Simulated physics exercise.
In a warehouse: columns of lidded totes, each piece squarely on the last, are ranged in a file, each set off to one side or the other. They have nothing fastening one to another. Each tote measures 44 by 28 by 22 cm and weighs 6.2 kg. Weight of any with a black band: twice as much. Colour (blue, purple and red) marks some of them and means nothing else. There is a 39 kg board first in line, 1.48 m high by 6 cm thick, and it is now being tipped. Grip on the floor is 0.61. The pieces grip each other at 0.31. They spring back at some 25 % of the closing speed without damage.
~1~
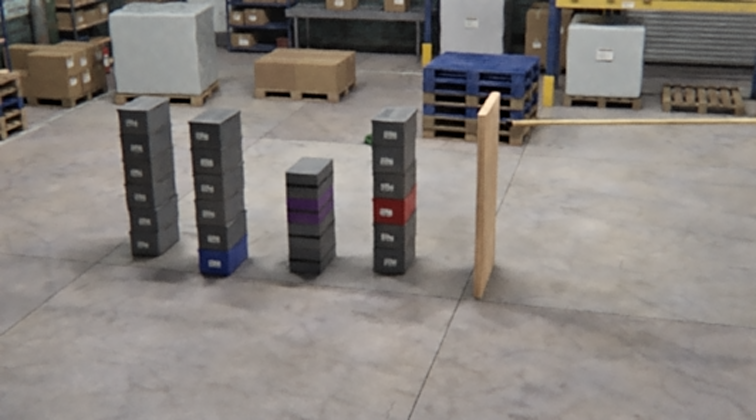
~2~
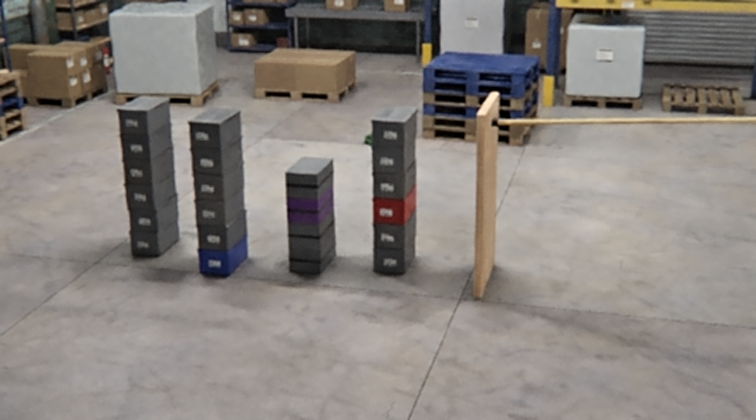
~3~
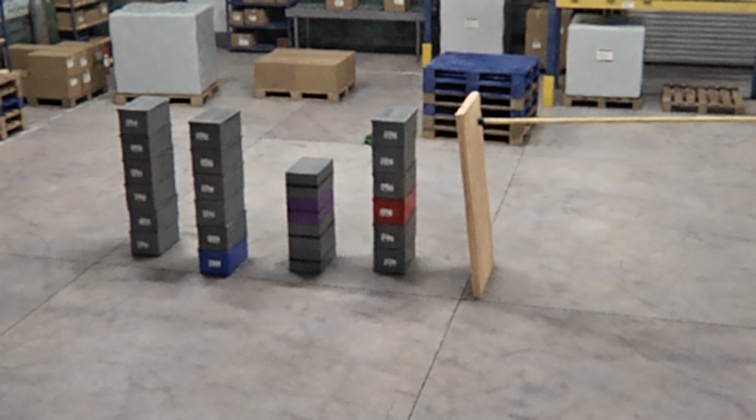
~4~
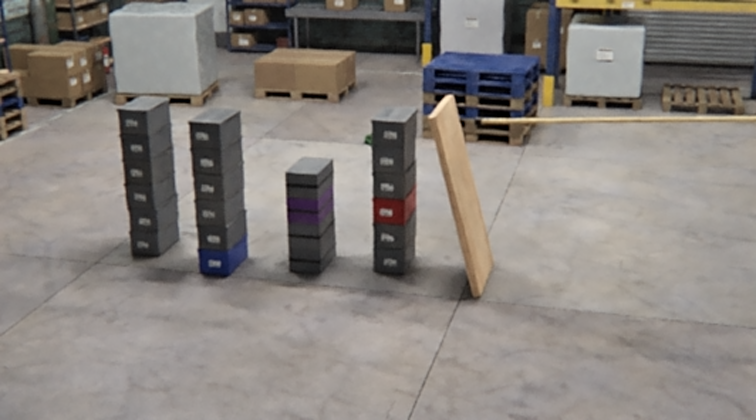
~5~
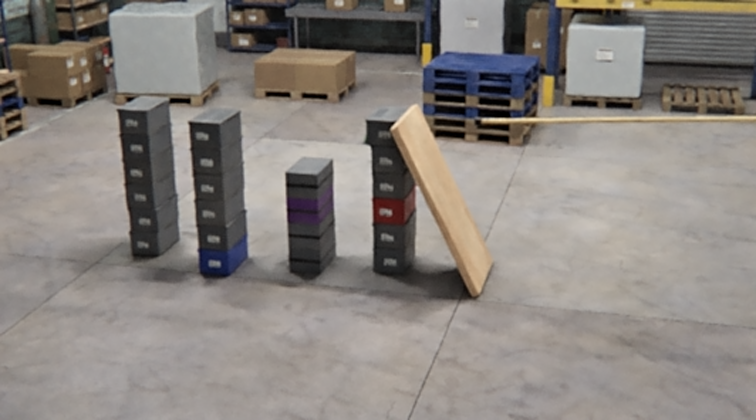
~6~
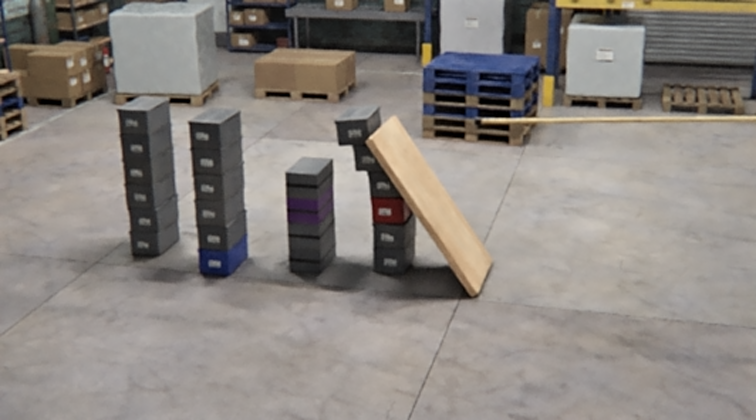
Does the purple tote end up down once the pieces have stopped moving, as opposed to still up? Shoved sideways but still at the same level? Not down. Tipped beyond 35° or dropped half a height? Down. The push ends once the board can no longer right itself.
Yes.
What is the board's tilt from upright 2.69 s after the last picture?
Around 65 degrees.
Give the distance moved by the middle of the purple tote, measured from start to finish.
It ends some 55 cm from where it began.
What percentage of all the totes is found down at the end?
About 70% of them.
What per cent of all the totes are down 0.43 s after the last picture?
By that time it is 15 percent.
Then, 0.43 s after the last picture, board 53° from upright; 3 of the 22 totes down; purple tote shifted 32 mm; red tote leaning 38°.
Then, 1.09 s after the last picture, board 64° from upright; 6 of the 22 totes down; purple tote leaning 74°, 33 cm lower; red tote on its side.
Then, 2.69 s after the last picture, board 65° from upright; 11 of the 22 totes down; purple tote on its side; red tote on its side.
Then, 3.21 s after the last picture, board 65° from upright; 15 of the 22 totes down; purple tote on its side; red tote on its side.
At rest, board 65° from upright; 15 of the 22 totes down; purple tote on its side; red tote on its side; blue tote unmoved. As the last picture would show them, middles, purple tote near (272, 242), red tote near (363, 240).
